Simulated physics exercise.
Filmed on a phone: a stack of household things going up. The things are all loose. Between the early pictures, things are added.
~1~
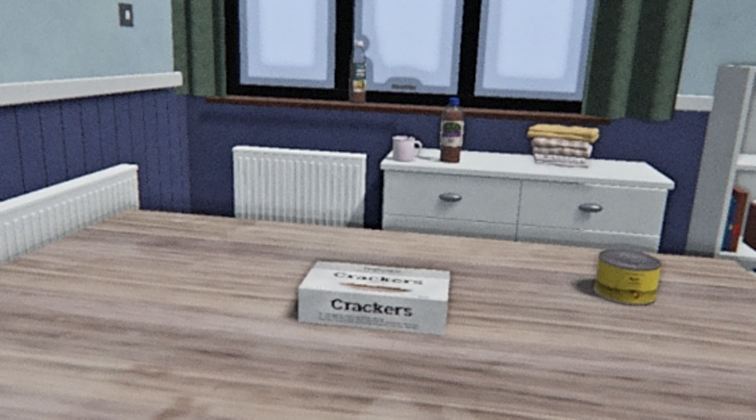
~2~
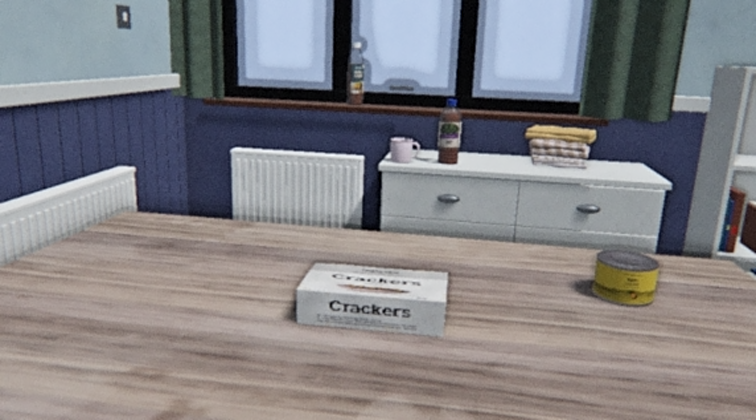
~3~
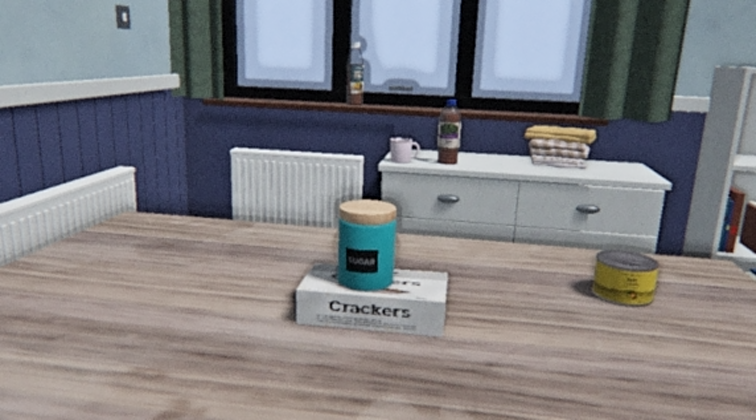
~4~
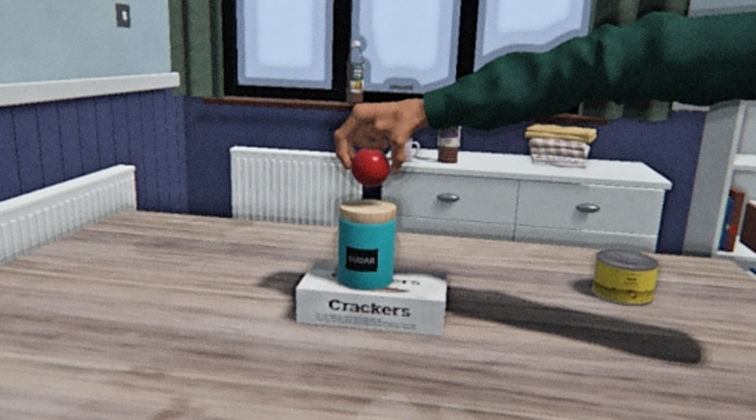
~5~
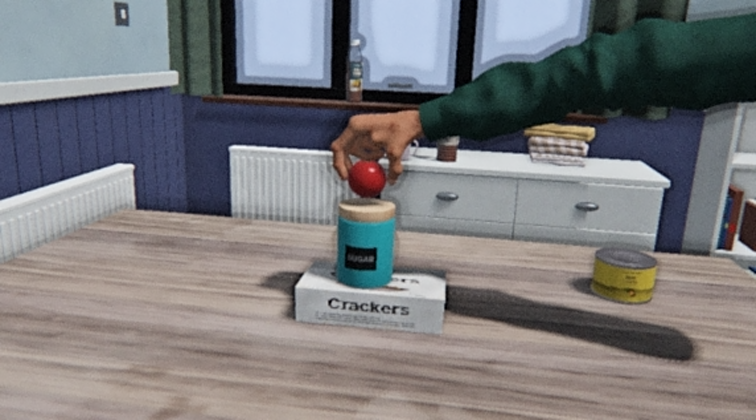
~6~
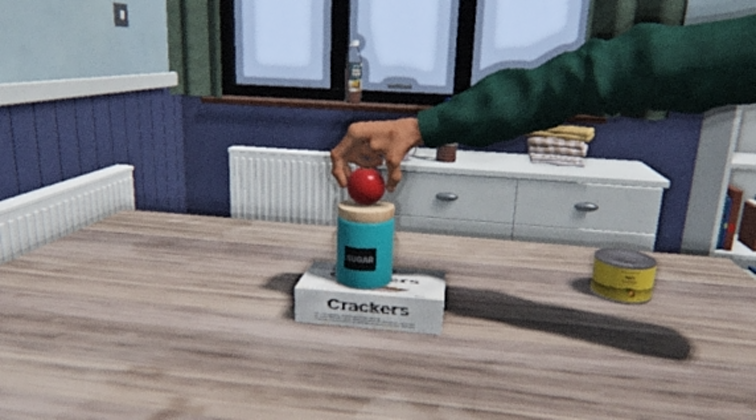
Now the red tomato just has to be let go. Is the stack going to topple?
Secure.
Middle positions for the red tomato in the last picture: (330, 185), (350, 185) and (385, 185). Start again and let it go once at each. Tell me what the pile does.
For the first case the pile falls over; for the second, it survives; for the third, it survives.
Then, 1.10 s past the last view, nothing moves.
Then, 2.20 s past the last view, red tomato resting near (366, 186).
Finally, all 4 still in place. Final places as the last picture's camera would see them, red tomato near (366, 186). The pile holds.
